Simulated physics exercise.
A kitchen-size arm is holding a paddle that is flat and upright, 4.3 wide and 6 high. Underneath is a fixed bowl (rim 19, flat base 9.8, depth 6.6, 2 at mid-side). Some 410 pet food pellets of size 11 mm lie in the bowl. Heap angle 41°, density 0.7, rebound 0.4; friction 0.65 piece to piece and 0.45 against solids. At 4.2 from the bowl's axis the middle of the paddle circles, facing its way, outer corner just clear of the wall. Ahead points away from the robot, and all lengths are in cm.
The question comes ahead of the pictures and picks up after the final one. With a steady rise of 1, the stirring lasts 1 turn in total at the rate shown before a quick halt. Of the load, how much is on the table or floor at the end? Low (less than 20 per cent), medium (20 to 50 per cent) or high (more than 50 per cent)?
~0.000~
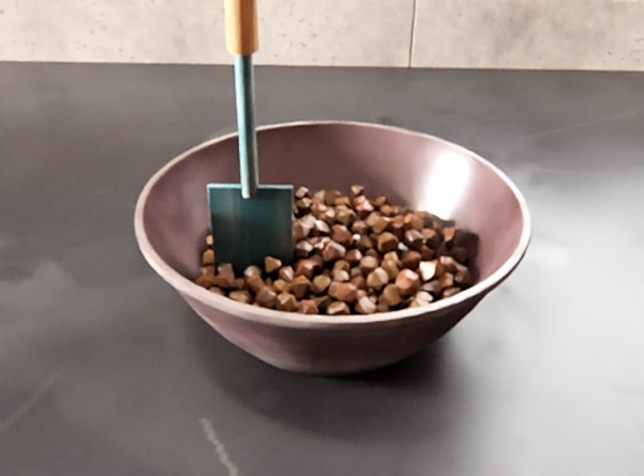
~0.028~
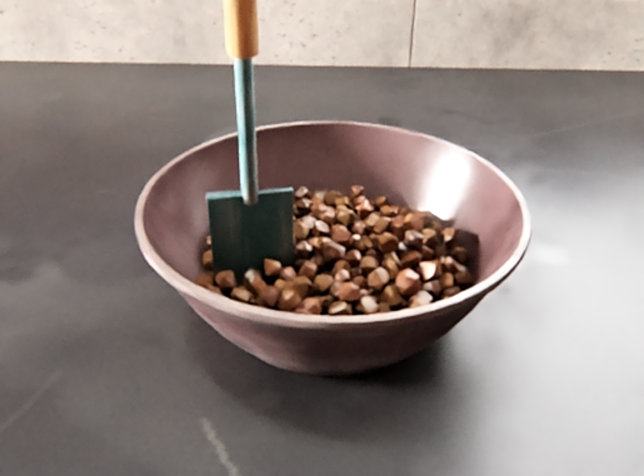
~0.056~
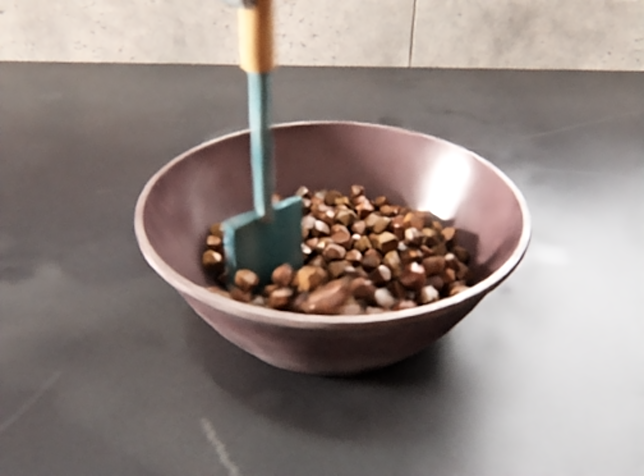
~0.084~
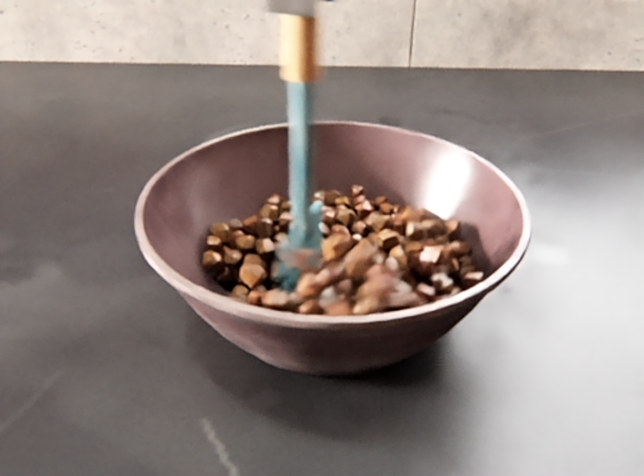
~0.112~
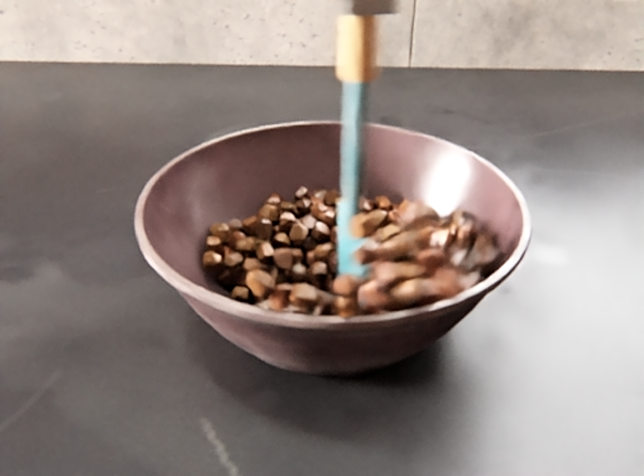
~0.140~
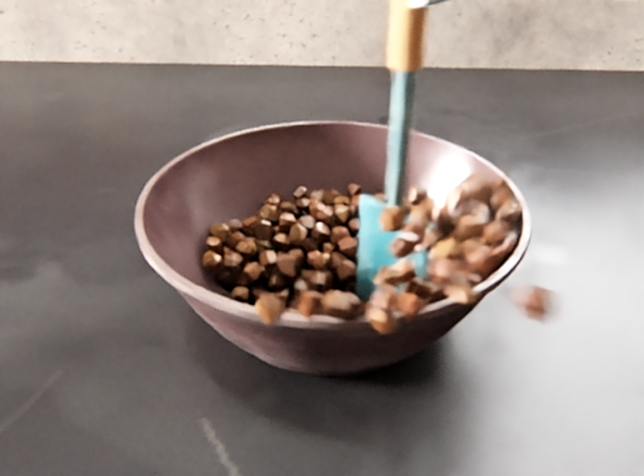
The share is medium, between 20 and 50 per cent.
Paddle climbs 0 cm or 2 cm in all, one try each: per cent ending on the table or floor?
First try about 40 per cent, second about 25 per cent.
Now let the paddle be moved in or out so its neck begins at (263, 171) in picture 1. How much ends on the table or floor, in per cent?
Close to 30 in a hundred.
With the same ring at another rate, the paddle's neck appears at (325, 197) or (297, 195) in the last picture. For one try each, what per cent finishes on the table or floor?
Some 15 and 10 %.
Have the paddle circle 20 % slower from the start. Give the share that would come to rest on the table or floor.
I'd expect about 25 %.
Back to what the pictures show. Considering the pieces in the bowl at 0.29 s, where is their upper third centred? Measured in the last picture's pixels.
Around (262, 155).
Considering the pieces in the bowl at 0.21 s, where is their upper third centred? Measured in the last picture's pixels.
I'd put it at around (409, 164).
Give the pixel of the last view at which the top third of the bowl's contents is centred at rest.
It is centred near (260, 296).
After 0.21 s, 215° round, highest piece 13 above the table; 363 in the bowl, 44 in flight or on the tool.
After 0.29 s, 297° round, highest piece 12 above the table; 315 in the bowl, 17 on the table or floor, 75 in flight or on the tool.
After 0.52 s, 0° round, highest piece 7 above the table; 268 in the bowl, 137 on the table or floor, 2 in flight or on the tool.
After 1.22 s, 0° round, highest piece 7 above the table; 268 in the bowl, 139 on the table or floor.
In the end, 268 in the bowl, 139 on the table or floor. That is 34 % on the table or floor.
